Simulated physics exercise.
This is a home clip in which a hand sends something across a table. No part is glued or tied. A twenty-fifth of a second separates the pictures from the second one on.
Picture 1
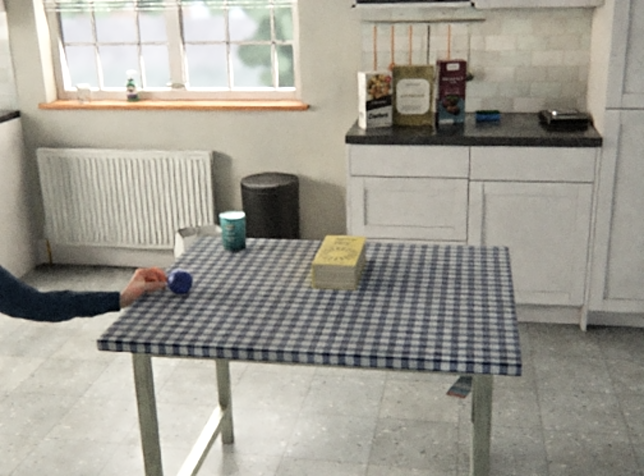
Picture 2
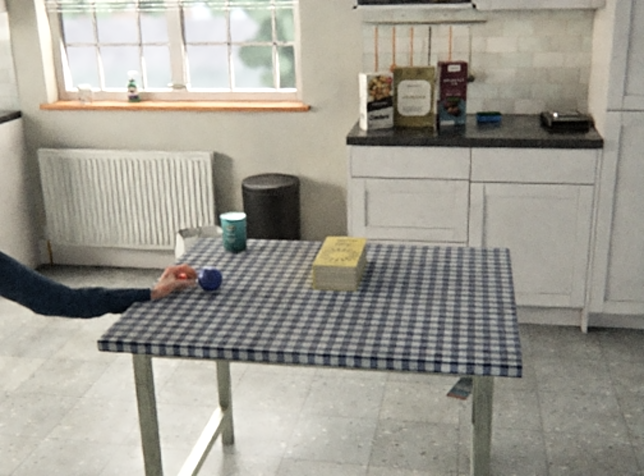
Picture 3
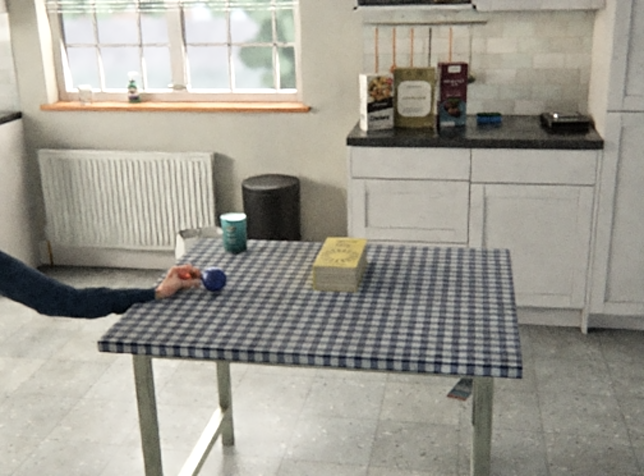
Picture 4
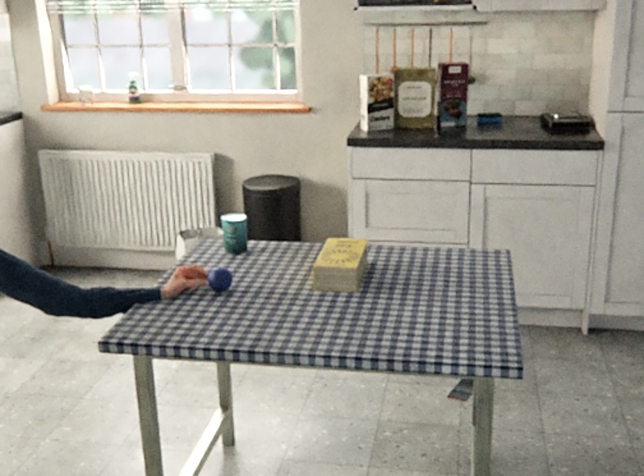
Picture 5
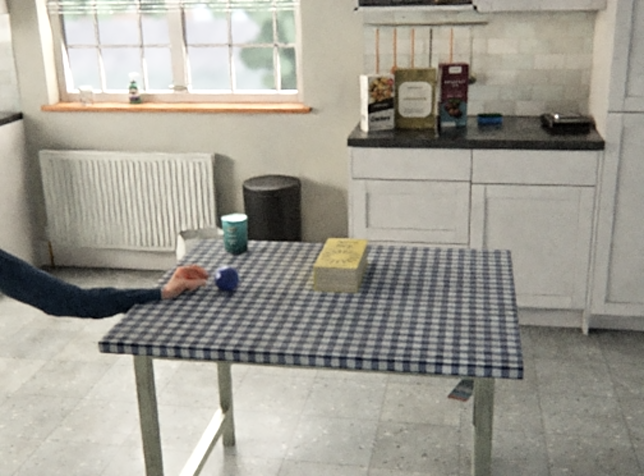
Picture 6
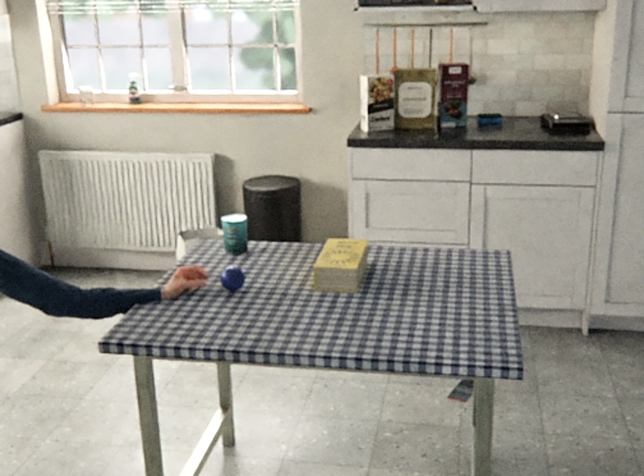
The video shows a hand reaching in from the left and moving a blue ball to the right across a checkered table, then releasing it as the ball rolls slightly farther right, near a teal cup and yellow book.
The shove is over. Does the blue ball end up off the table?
No.
Then, 0.20 s past the last view, blue ball displaced well along near (260, 275).
Then, 0.50 s past the last view, blue ball displaced well along near (292, 271).
Finally, moved from the start, blue ball. Final places as the last picture's camera would see them, blue ball near (306, 268).
